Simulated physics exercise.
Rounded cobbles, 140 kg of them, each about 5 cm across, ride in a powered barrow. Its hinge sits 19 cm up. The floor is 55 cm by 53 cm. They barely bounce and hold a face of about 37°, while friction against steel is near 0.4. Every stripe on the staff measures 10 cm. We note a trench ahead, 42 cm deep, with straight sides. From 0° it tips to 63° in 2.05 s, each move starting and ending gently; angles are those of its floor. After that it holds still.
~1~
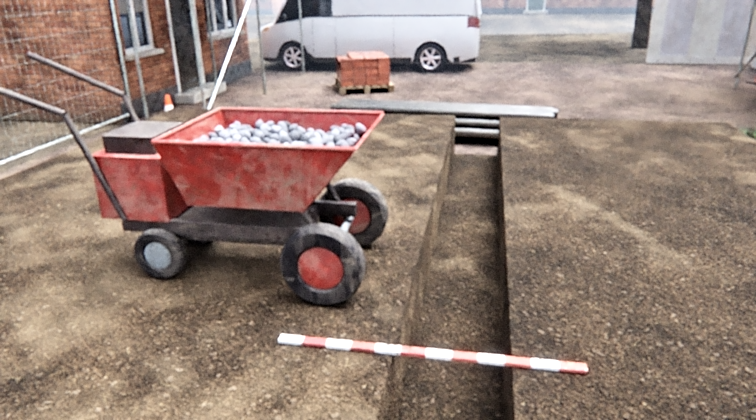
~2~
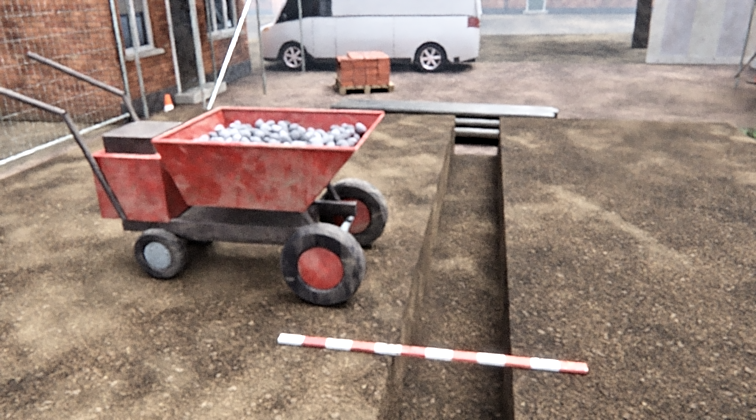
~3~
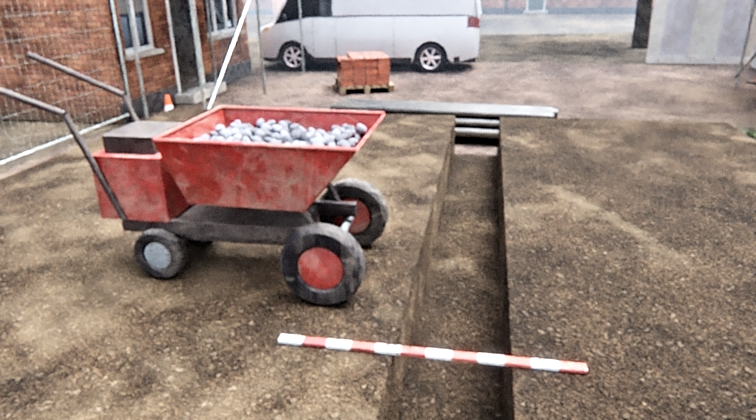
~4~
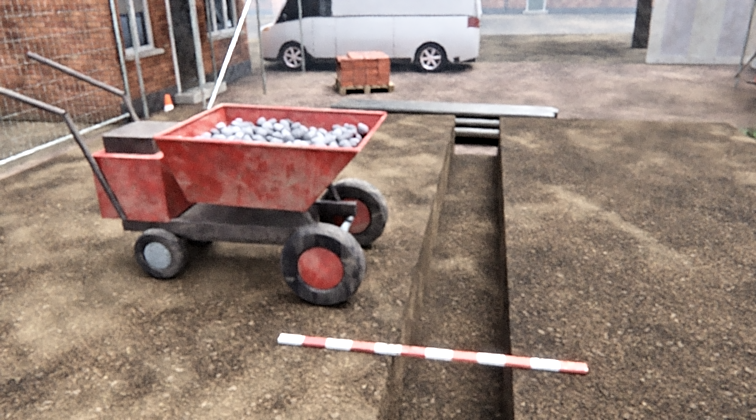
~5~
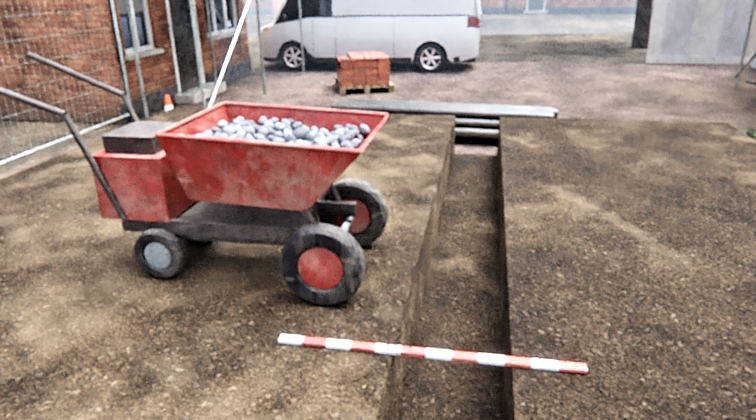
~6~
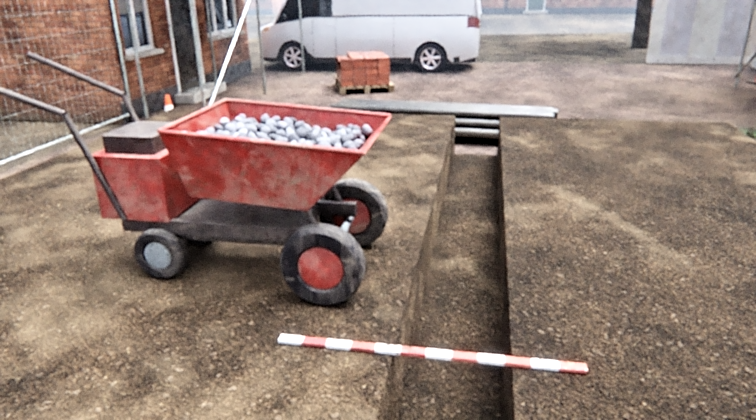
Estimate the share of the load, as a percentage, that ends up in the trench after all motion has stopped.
Roughly 80 per cent of the load ends up there.
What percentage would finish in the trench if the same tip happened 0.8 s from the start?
Near 65 per cent.
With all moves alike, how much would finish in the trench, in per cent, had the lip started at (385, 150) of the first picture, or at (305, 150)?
About 55 per cent first, then about 95 per cent.
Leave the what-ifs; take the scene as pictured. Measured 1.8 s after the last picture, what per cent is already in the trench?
I'd put it near 25 per cent.
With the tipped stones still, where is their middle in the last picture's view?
Their middle ends up near (478, 339).
Then, 1.2 s after the last picture the floor is at 53°, 100 % in the tray; the foremost stones are at (434, 205).
Then, 1.8 s after the last picture the floor is at 63°, 68 % in the tray, 25 % in the trench, 7 % past the trench; the foremost stones are at (554, 292).
Then, 2.2 s after the last picture the floor is at 63°, 41 % in the tray, 41 % in the trench, 18 % past the trench; the foremost stones are at (613, 283).
Then, 4.1 s after the last picture the floor is at 63°, 2 % in the tray, 80 % in the trench, 18 % past the trench; the foremost stones are at (659, 294).
